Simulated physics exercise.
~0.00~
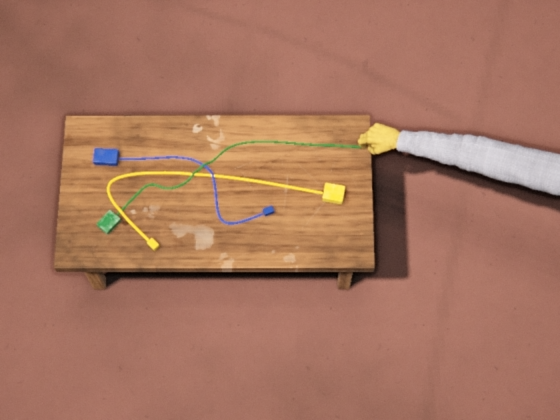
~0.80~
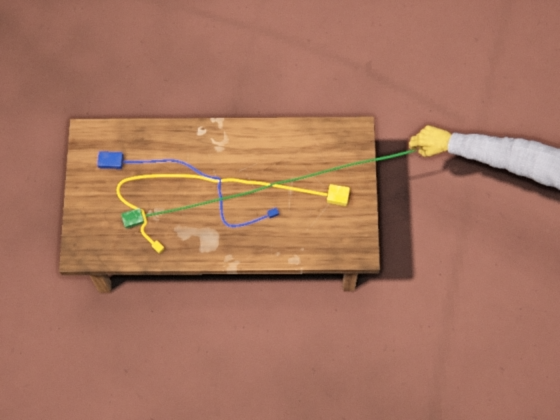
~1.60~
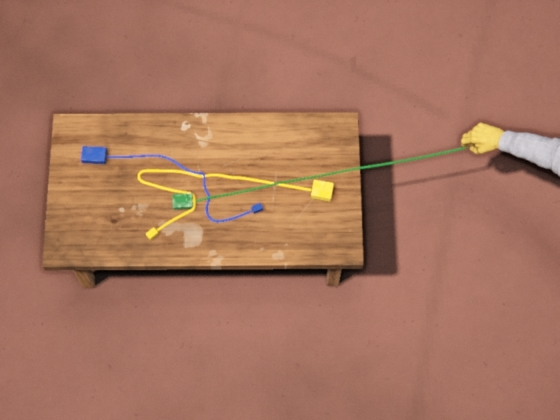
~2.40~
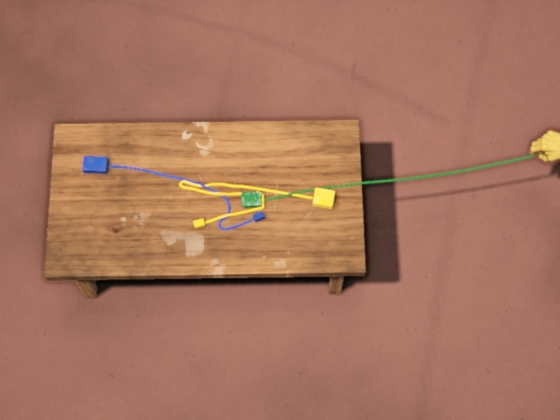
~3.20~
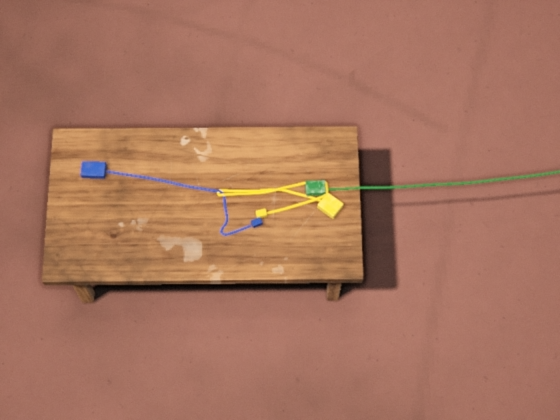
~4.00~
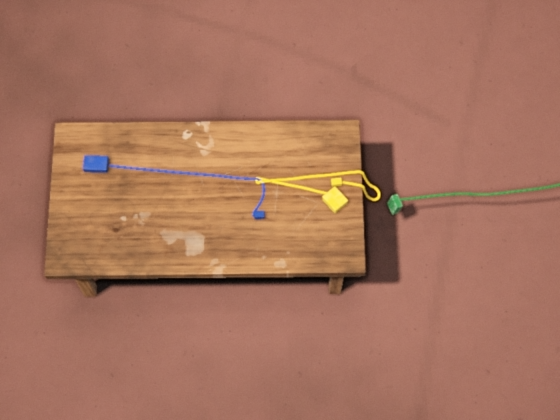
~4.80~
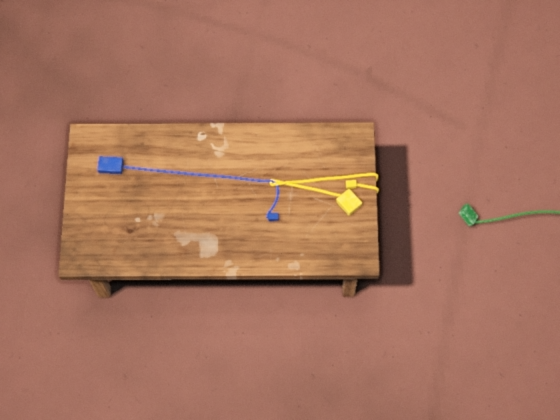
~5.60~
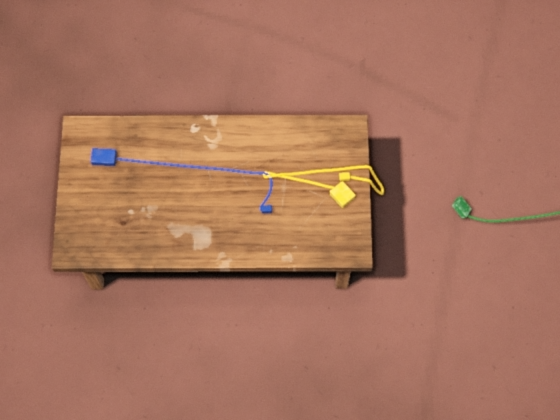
A wooden workbench with worn pale patches stands on a reddish-brown floor, seen from above through a slightly swaying camera. Blue, yellow and green leads overlap on it, with the blue charger at upper left, the green at lower left and the yellow at right. A yellow-gloved hand in a white sleeve pulls the green lead out over the right edge. The green charger slides across, dragging the yellow lead into a narrow loop and drawing the blue lead straighter. It clears the edge, leaving the yellow loop overhanging and the blue charger barely moved.
